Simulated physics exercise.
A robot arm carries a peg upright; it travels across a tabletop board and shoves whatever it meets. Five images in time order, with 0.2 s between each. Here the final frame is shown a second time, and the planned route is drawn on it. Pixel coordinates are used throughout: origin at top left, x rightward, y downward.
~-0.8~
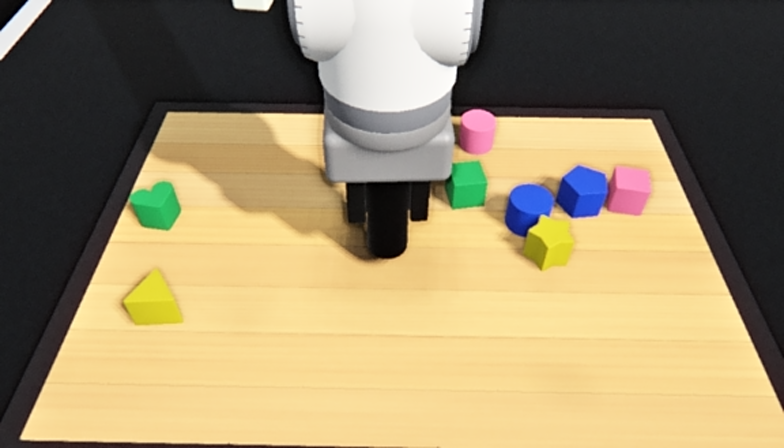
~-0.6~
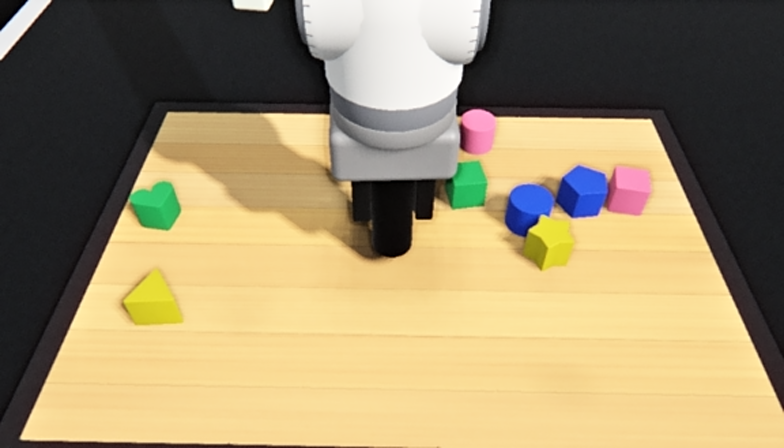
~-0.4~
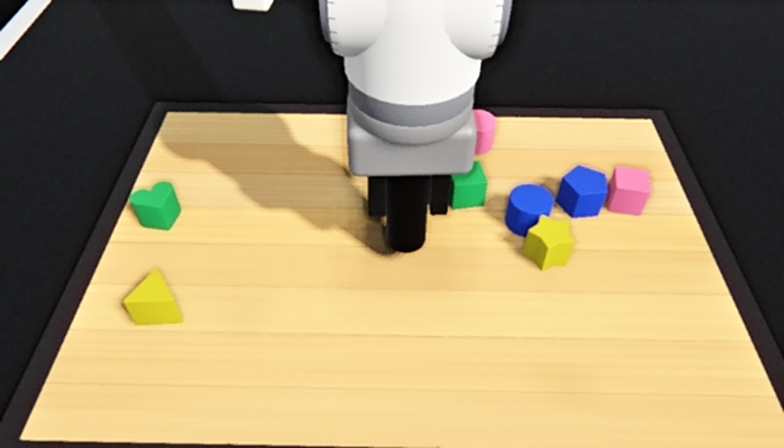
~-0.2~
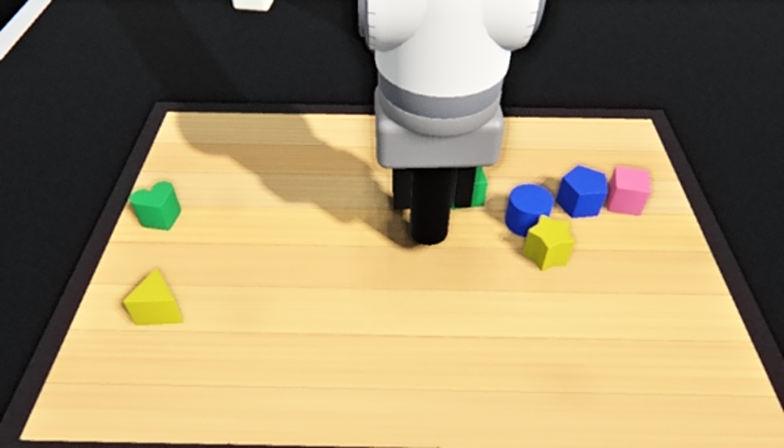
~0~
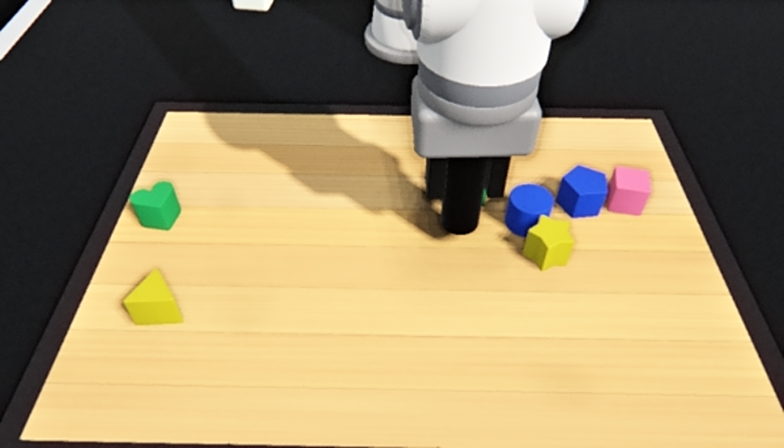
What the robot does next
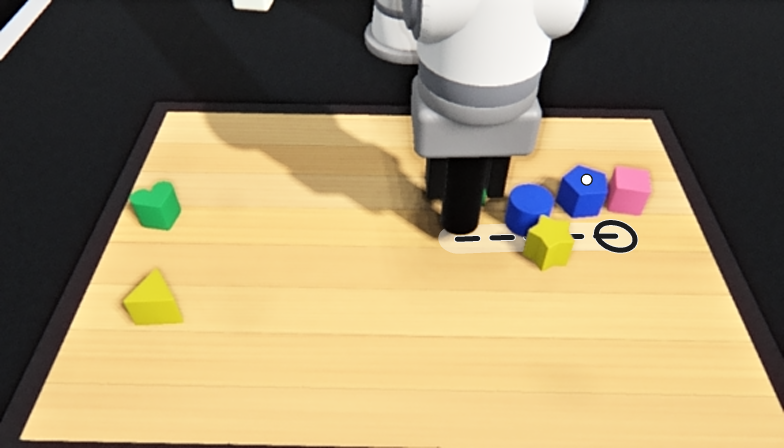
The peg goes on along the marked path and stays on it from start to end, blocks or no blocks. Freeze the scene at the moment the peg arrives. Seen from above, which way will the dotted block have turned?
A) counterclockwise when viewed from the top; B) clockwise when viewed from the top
That would be B.
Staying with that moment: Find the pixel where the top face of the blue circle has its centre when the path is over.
Around (578, 184).
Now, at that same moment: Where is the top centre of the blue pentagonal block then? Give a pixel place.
The answer is (601, 162).
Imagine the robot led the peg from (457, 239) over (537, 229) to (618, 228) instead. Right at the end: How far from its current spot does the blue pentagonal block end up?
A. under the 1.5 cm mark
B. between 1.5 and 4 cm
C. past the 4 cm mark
It's C.
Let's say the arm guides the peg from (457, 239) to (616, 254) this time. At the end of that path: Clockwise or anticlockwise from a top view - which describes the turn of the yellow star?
The block spins clockwise.
The drawn path runs straight from (457, 239) to (616, 236); the dot is on the blue pentagonal block.
The first path, step by step. One third of the way, peg at (515, 220); blue circle at (543, 194).
Two thirds of the way, peg at (569, 219); blue circle at (572, 184); yellow star at (582, 239), turned 45° clockwise; blue pentagonal block at (600, 165), turned 15° clockwise; pink square at (637, 178).
At the end, peg at (623, 219); blue circle at (578, 184); yellow star at (587, 239), turned 65° clockwise; blue pentagonal block at (601, 162), turned 20° clockwise; pink square at (637, 178), turned 10° clockwise.
